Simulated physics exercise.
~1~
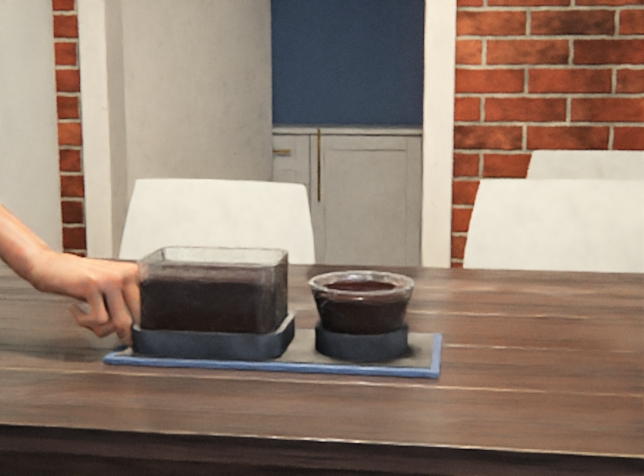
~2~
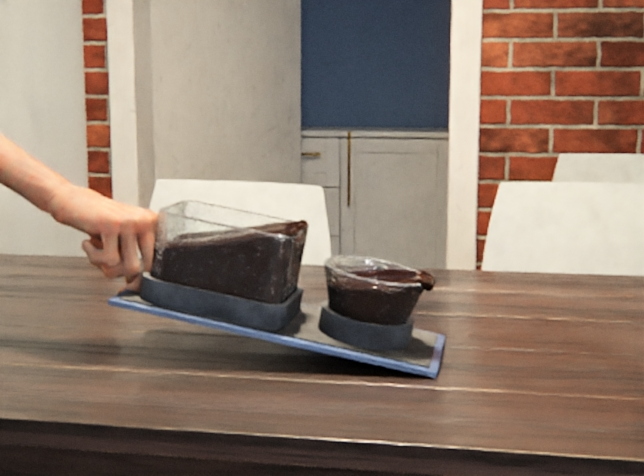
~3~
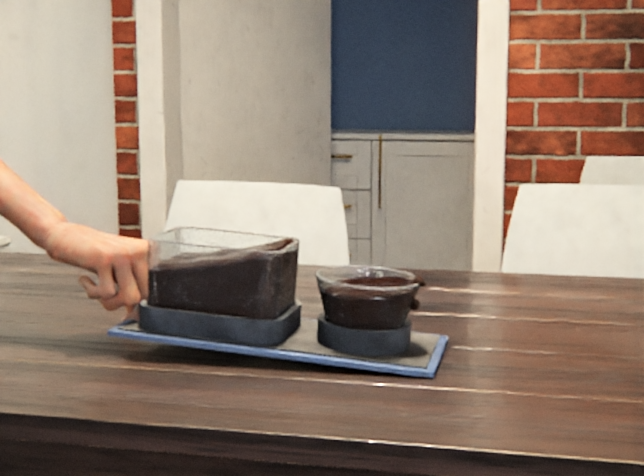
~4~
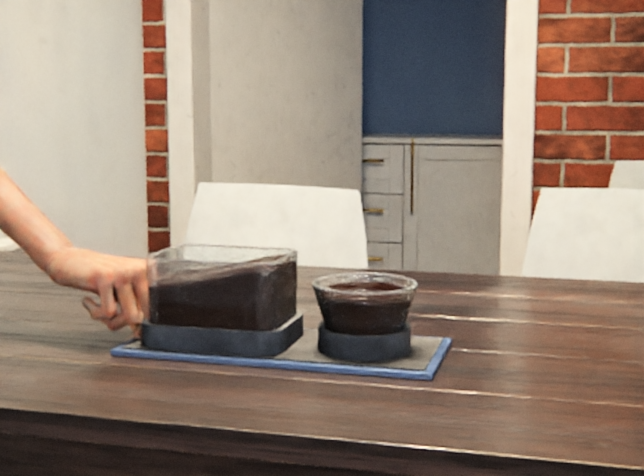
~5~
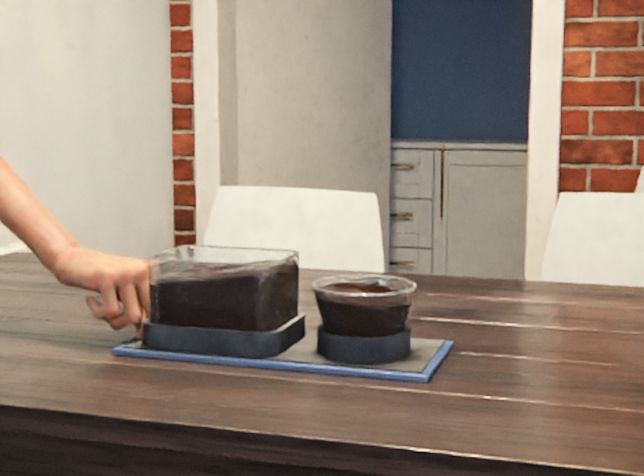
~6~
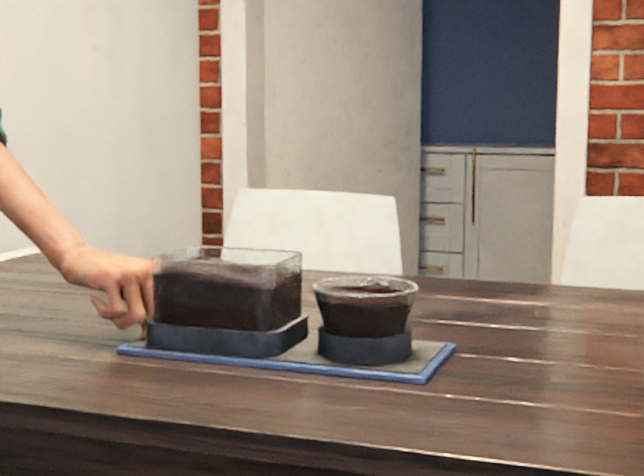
Hand tilting a blue-edged tray holding two clear containers of dark liquid, sloshing them rightward before lowering it flat onto a wooden table.
